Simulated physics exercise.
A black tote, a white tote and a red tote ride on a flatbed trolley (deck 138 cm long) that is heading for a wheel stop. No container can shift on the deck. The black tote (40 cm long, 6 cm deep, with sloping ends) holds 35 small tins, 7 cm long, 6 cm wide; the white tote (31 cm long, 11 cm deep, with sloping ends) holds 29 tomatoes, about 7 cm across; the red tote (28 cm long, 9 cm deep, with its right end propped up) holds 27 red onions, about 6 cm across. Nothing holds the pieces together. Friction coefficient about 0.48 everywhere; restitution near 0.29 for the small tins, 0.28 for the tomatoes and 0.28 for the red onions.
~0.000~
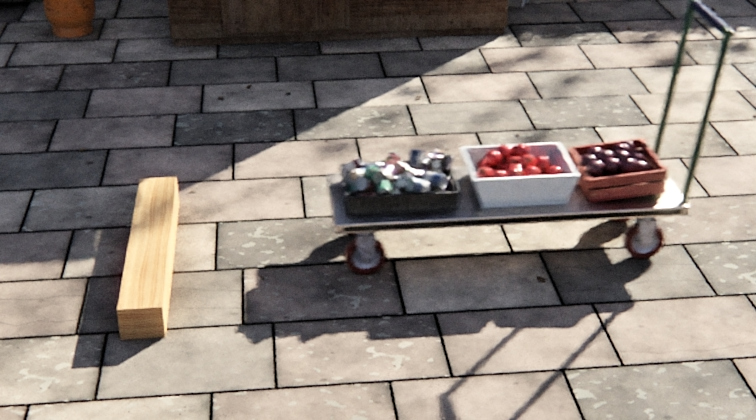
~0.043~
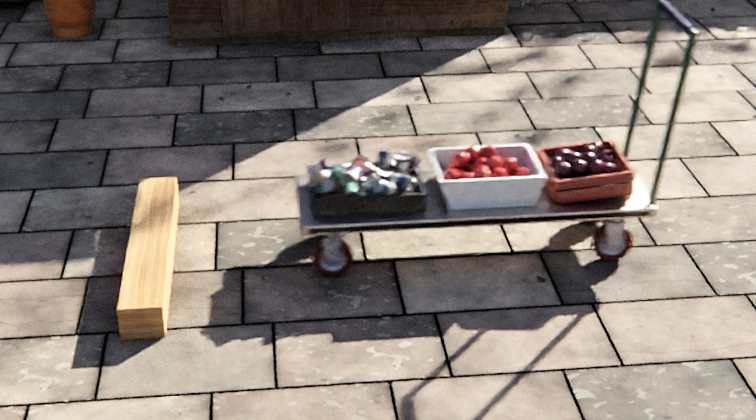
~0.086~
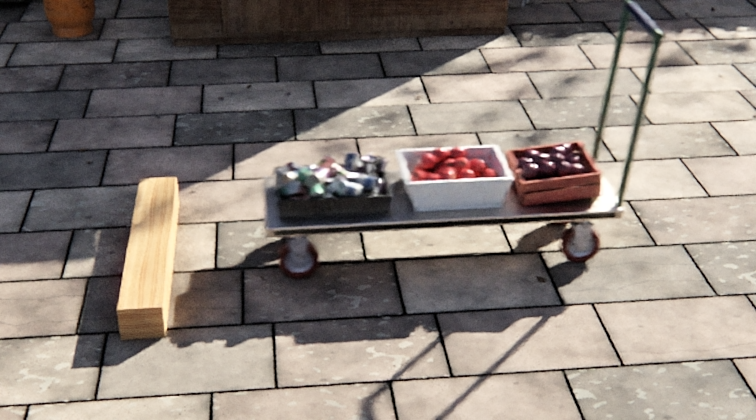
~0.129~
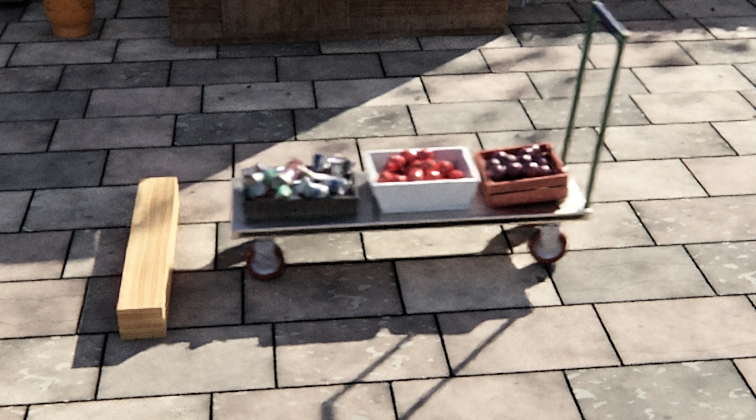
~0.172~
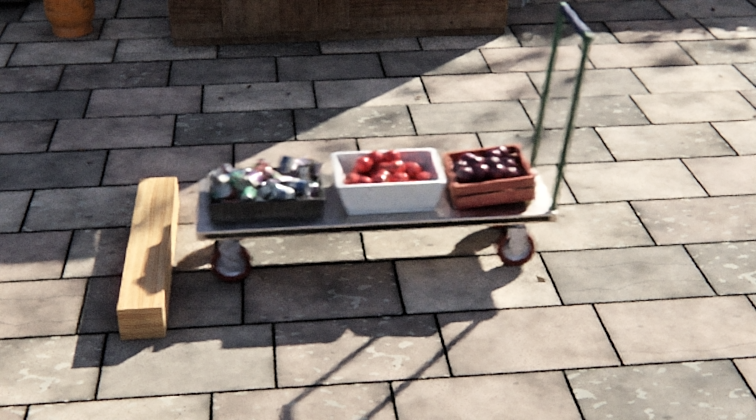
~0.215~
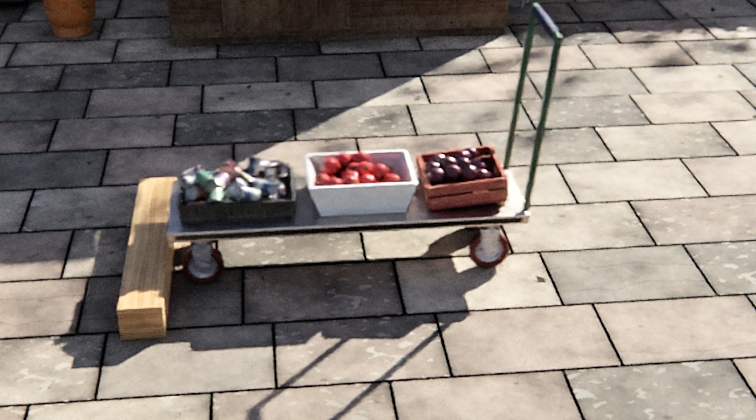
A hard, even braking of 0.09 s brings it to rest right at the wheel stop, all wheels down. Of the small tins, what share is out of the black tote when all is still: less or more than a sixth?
Out of the black tote go more than one in six of the small tins.
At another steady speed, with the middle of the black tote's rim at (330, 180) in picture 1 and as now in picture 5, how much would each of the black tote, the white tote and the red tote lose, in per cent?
In that case black tote 10, white tote 0, red tote 0 per cent.
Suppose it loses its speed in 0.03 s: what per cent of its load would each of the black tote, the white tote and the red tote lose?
Then black tote 50, white tote 10, red tote 10 per cent.
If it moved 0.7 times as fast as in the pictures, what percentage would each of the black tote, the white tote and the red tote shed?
Then black tote 20, white tote 0, red tote 0 per cent.
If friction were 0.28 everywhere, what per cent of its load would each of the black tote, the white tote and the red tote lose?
Then black tote 40, white tote 20, red tote 20 per cent.
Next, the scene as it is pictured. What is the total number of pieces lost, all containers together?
Some 16 pieces.
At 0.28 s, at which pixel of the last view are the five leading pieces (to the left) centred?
At about (166, 178).
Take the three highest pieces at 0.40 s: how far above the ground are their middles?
Some 50 cm up.
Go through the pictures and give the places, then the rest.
In the first frame (places track the rim corner closest to us here), black tote (348, 197); red tote (592, 179); 68 cm to go; all still inside.
Black tote (314, 199); red tote (559, 181); 55 cm to go, in the second frame.
Black tote (279, 201); red tote (526, 182); 42 cm to go, in the third frame.
Black tote (245, 203); red tote (493, 184); 29 cm to go, in the fourth frame.
Black tote (210, 204); red tote (459, 186); 16 cm to go, in the fifth frame.
Black tote (181, 206); red tote (431, 187); stopping; all still inside, in the sixth frame.
After 0.28 s, the black tote is down by 2 of 35, the white tote has all 29 and the red tote has all 27.
After 0.40 s, the black tote is down by 10 of 35, the white tote has all 29 and the red tote has all 27.
After 0.63 s, the black tote is down by 15 of 35, the white tote is down by 1 of 29 and the red tote has all 27.
Final count (at 1.13 s), the black tote is down by 15 of 35, the white tote is down by 1 of 29 and the red tote has all 27. Asked share, 15 of 35, 43 per cent.
